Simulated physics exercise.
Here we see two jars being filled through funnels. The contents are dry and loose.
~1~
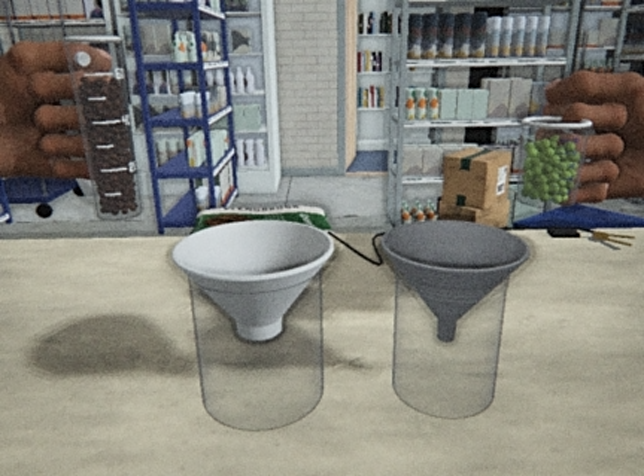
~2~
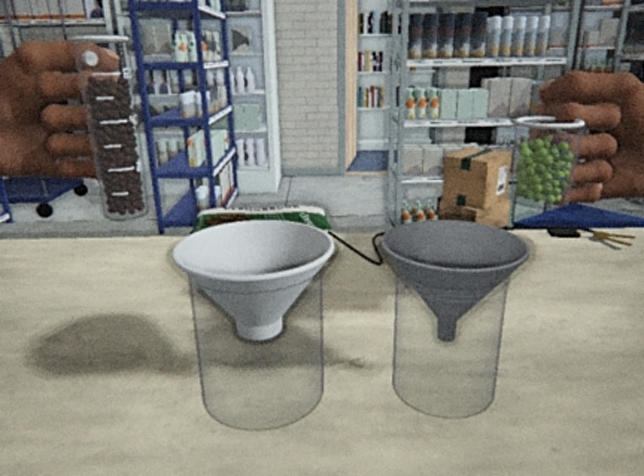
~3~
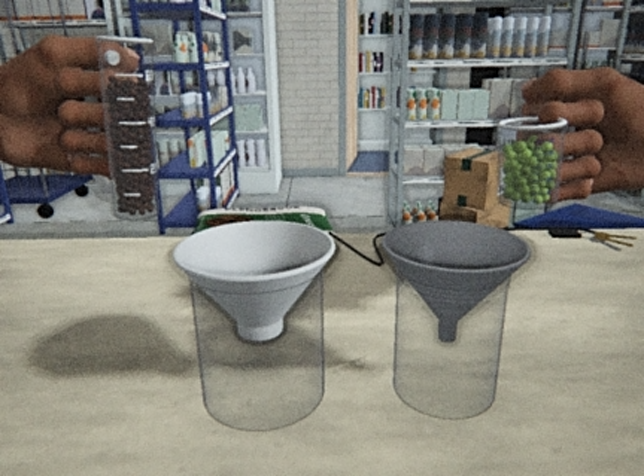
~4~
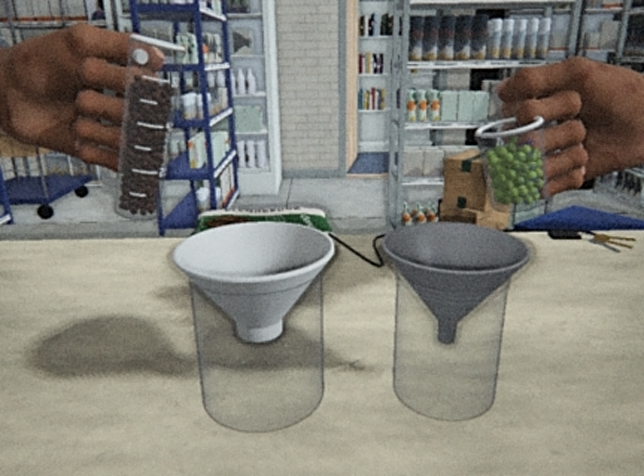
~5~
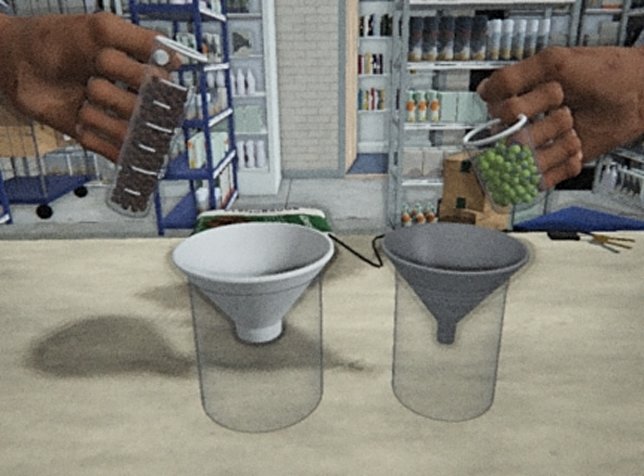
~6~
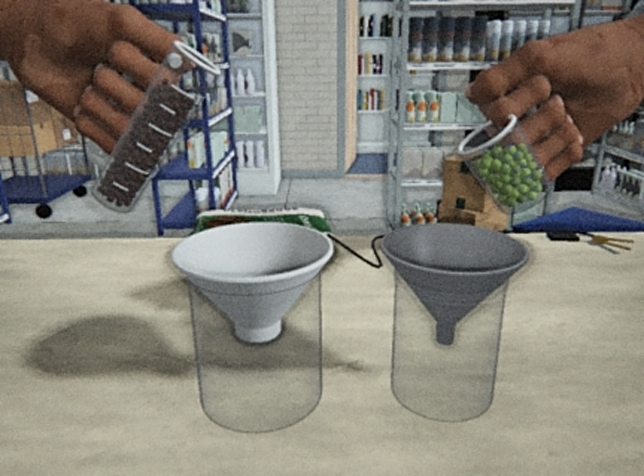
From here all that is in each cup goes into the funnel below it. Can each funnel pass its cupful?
One by one: Left funnel: I expect a smooth flow; right funnel: I expect a stoppage.
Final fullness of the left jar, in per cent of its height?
It is filled to about 10 percent.
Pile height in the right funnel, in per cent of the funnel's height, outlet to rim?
About 65 %.
Then, 0.41 s past the last view, left, all still in the cup; right, all still in the cup.
Then, 0.76 s past the last view, left, nearly all still in the cup, a stray few in or over the funnel; right, most still in the cup, a small part in or over the funnel.
Then, 1.07 s past the last view, left, about a third still in the cup, about a third in or over the funnel, about a quarter down in the jar; right, a stray few still in the cup, nearly all in or over the funnel, a stray few down in the jar.
Finally, left, all down in the jar; right, nearly all stuck in the funnel, a stray few down in the jar.
